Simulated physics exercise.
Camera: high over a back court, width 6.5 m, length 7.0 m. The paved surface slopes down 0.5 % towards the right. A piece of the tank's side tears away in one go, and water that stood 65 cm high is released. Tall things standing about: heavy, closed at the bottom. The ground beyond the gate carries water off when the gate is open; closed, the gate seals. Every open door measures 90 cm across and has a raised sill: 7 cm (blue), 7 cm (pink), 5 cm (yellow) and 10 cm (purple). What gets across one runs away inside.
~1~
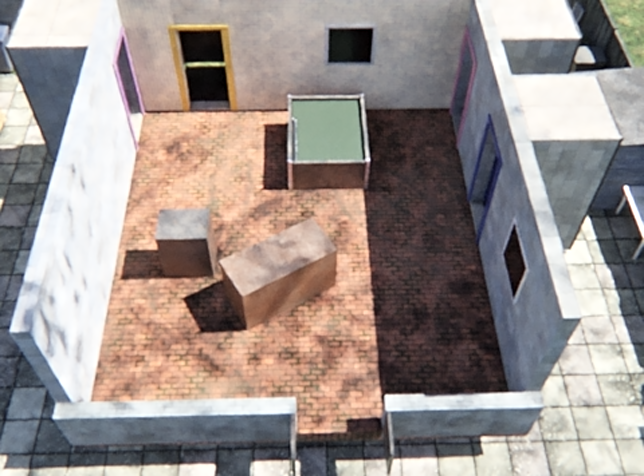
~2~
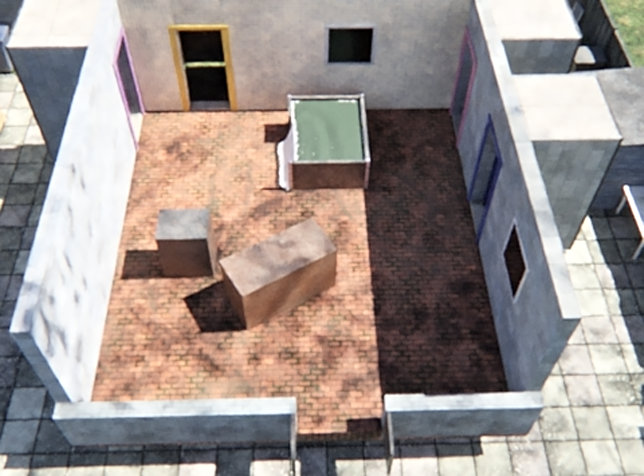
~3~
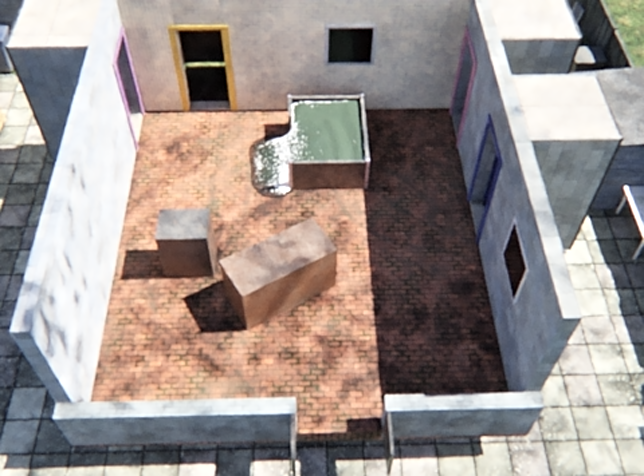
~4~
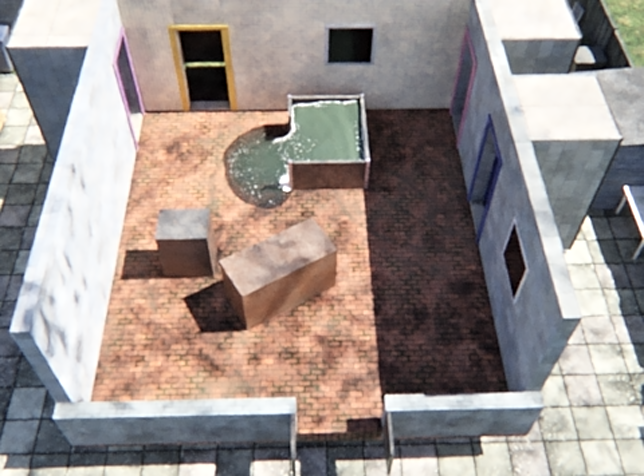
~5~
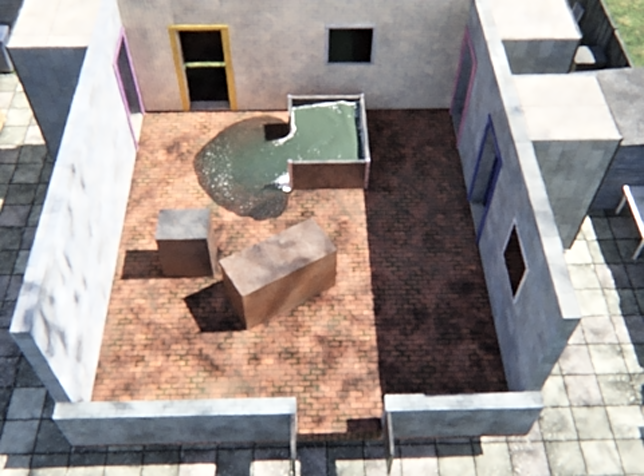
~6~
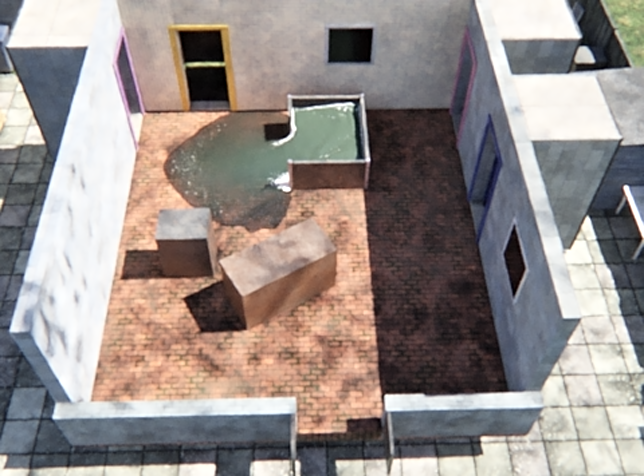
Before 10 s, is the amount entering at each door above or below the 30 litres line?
At the blue door the inflow will be within bounds. At the pink door the inflow will be within bounds. At the yellow door the inflow will be out of bounds. At the purple door the inflow will be out of bounds.
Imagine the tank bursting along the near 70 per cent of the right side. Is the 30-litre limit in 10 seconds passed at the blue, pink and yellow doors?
Then it goes blue too high, pink too high, yellow fine.
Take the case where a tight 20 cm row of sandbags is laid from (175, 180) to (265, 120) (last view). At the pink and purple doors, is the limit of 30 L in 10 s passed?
Against the limit, the pink door stays within it and the purple door stays within it.
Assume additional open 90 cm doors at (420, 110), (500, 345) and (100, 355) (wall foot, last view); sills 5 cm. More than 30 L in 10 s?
Note, doorways in listed order: Stays short, stays short, stays short.
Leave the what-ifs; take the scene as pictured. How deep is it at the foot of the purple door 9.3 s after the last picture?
The depth comes to around 4.5 centimetres.
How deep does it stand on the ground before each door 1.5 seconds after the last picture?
Depth readings (cm): Blue = 0; pink = 0; yellow = 6; purple = 24.
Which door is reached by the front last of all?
Blue.
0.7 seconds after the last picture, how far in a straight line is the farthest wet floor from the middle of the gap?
I'd say around 3.6 m from the gap.
Then, 0.7 s after the last picture water covers 25 % of the floor and is deepest (28 cm) near (132, 178); blue door not reached, pink door not reached, yellow door 8 cm at the sill, 0 L in, purple door 17 cm at the sill, 3 L in.
Then, 1.5 s after the last picture water covers 30 % of the floor and is deepest (28 cm) near (141, 236); blue door not reached, pink door not reached, yellow door 6 cm at the sill, 4 L in, purple door 24 cm at the sill, 38 L in.
Then, 2.8 s after the last picture water covers 40 % of the floor and is deepest (16 cm) near (144, 116); blue door not reached, pink door not reached, yellow door 12 cm at the sill, 13 L in, purple door 15 cm at the sill, 88 L in.
Then, 5.3 s after the last picture water covers 55 % of the floor and is deepest (10 cm) near (225, 164); blue door not reached, pink door not reached, yellow door 8 cm at the sill, 49 L in, purple door 8 cm at the sill, 95 L in.
Then, 9.3 s after the last picture water covers 90 % of the floor and is deepest (6 cm) near (268, 274); blue door 2 cm at the sill, 0 L in, pink door 5 cm at the sill, 0 L in, yellow door 4 cm at the sill, 55 L in, purple door 4 cm at the sill, 95 L in.
